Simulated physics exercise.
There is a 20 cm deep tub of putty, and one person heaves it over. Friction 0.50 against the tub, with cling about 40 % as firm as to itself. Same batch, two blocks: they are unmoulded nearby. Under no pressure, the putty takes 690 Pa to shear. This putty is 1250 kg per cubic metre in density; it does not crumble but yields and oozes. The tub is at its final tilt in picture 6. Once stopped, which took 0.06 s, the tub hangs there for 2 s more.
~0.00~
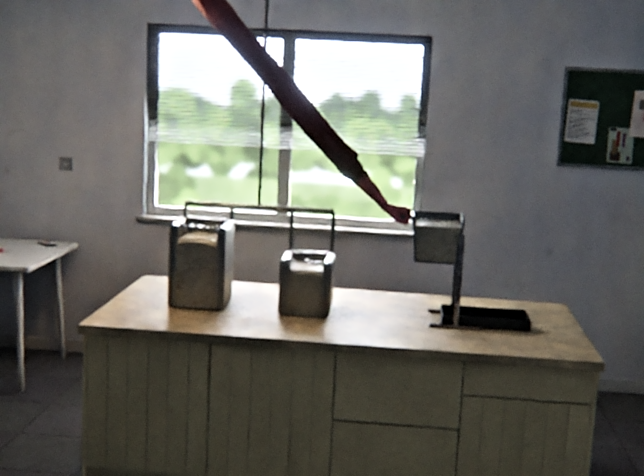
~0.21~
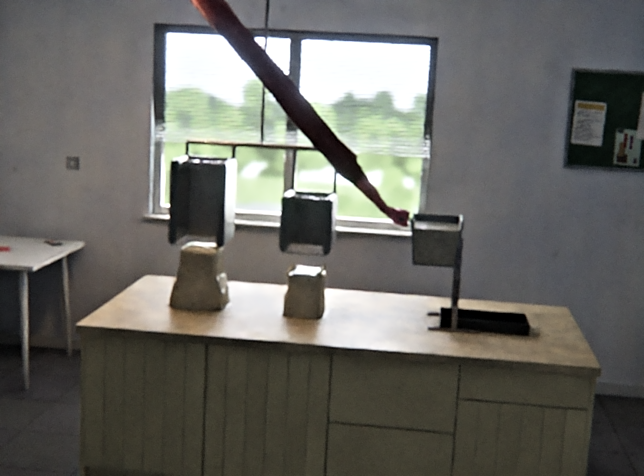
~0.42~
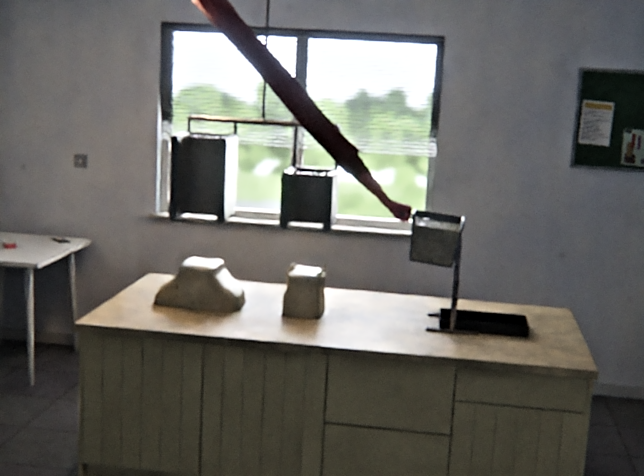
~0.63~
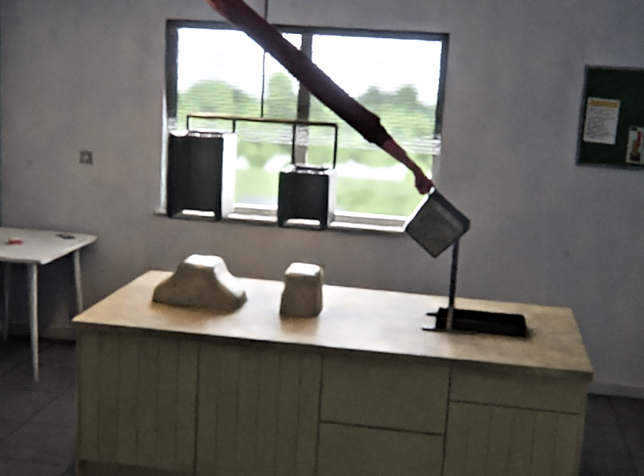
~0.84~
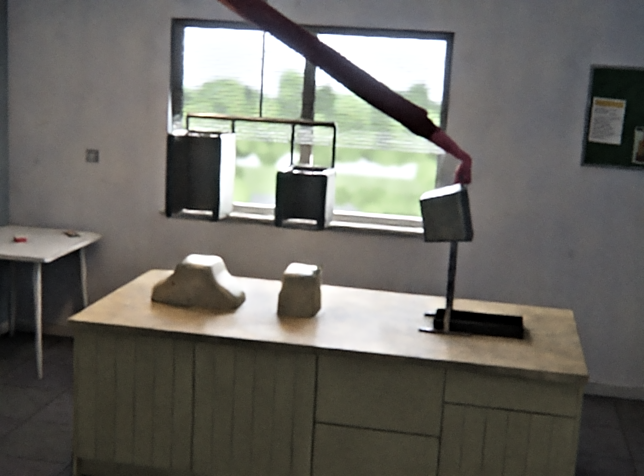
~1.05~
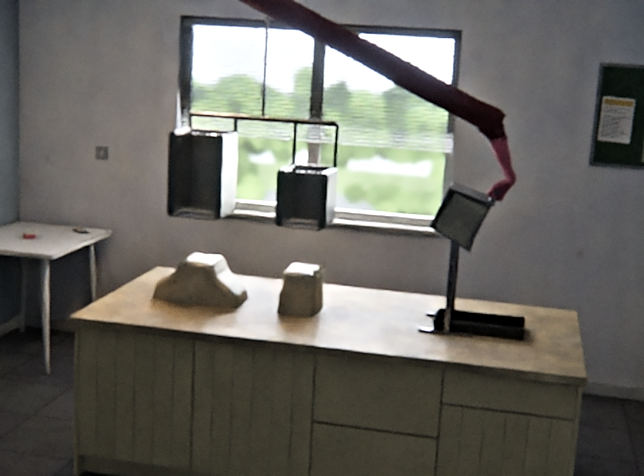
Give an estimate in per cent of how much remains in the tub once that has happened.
0 %.
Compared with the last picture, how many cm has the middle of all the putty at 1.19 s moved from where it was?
Something like 9 cm, give or take.
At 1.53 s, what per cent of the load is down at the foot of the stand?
Roughly 100 per cent.
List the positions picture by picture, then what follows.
The first frame shows handle-side rim at (415, 217), tilt 0 degrees; highest point of the putty at (423, 226); test blocks 33 cm, 21 cm high (left to right).
The second frame shows handle-side rim at (413, 220), tilt 0 degrees; highest point of the putty at (421, 228); test blocks 29 cm, 21 cm high (left to right).
The third frame shows handle-side rim at (414, 216), tilt 6 degrees; highest point of the putty at (417, 225); test blocks 21 cm, 20 cm high (left to right).
The fourth frame shows handle-side rim at (432, 195), tilt 39 degrees; highest point of the putty at (428, 203); test blocks 20 cm, 20 cm high (left to right).
The fifth frame shows handle-side rim at (465, 191), tilt 78 degrees; highest point of the putty at (455, 195); test blocks 20 cm, 20 cm high (left to right).
The sixth frame shows handle-side rim at (493, 207), tilt 112 degrees; highest point of the putty at (455, 194); test blocks 20 cm, 20 cm high (left to right).
By 1.19 s, the tub is at 112 degrees and holds 65 %.
By 1.36 s, the tub is at 112 degrees and holds 0 %.
By 1.53 s, the tub is at 112 degrees and holds 0 %.
By 1.70 s, the tub is at 112 degrees and holds 0 %.
By 3.05 s, at the end, the tub is at 112 degrees and holds 0 %.
